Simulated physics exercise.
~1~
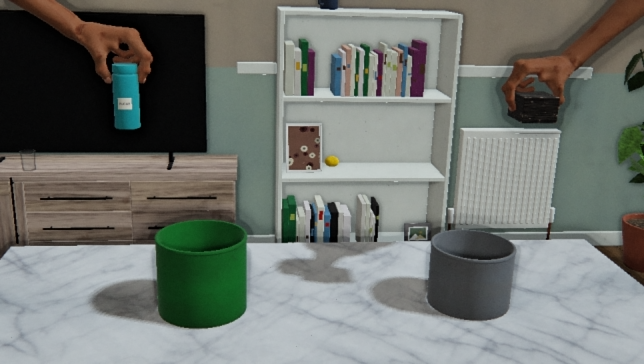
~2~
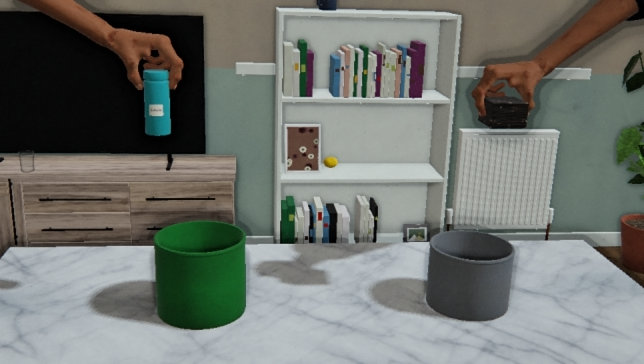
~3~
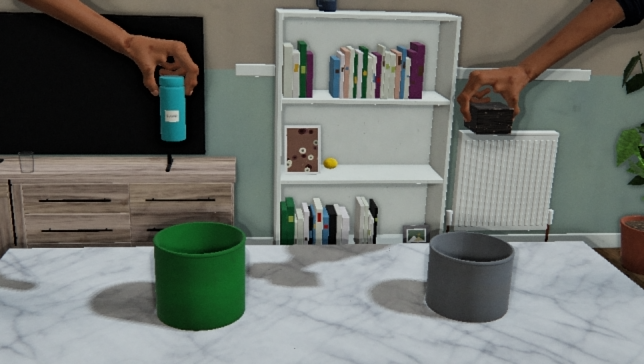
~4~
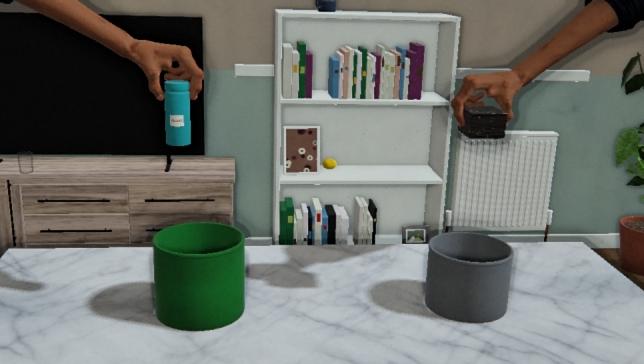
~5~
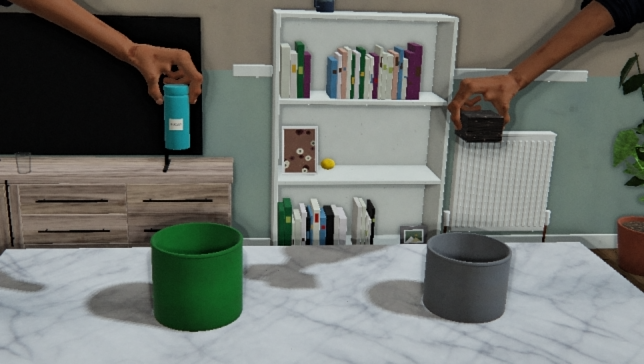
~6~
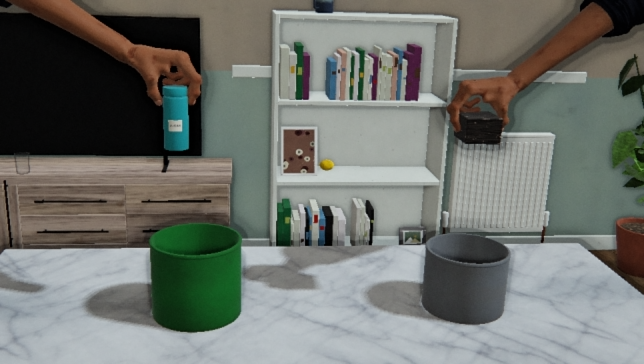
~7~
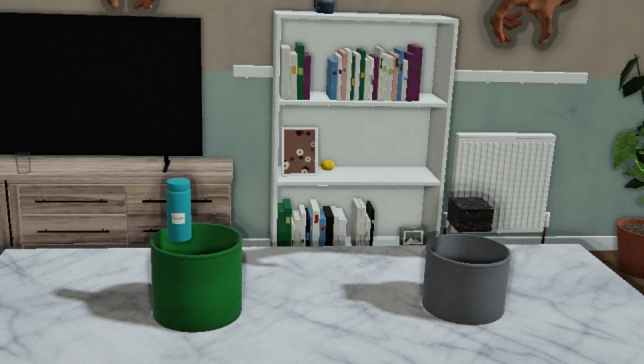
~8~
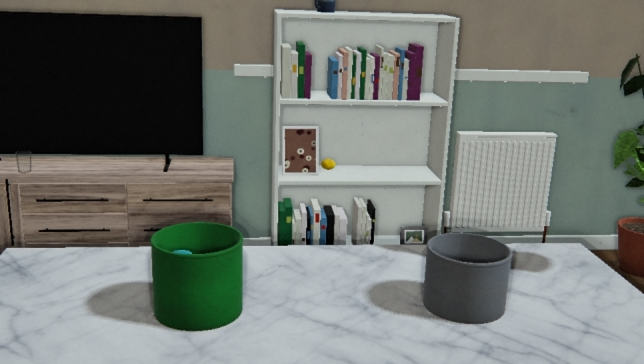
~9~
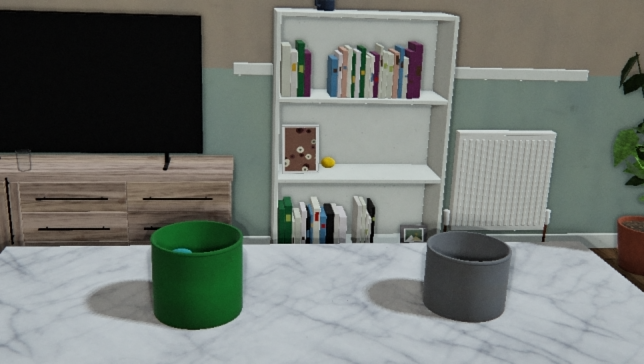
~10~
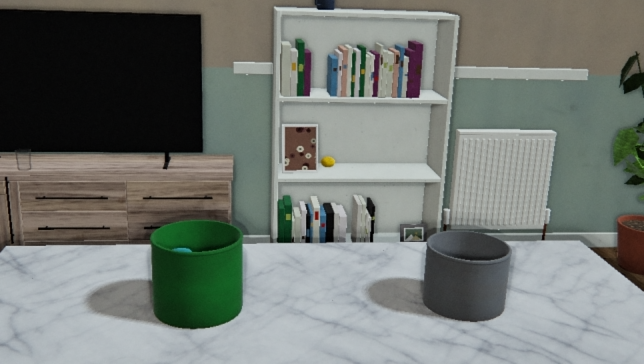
A turquoise shaker and a black block, each gripped by a hand reaching in from the upper left and upper right, move inward above a green container on the left and a gray one on the right. The slightly swaying view faces a white marble tabletop, with a dark screen, a bookshelf and a radiator behind. Both hands pause with their items over the containers, then let go together and draw back upward. The shaker drops upright into the green container, where a bit of turquoise stays visible. The block falls at the gray container and ends up inside, out of sight.
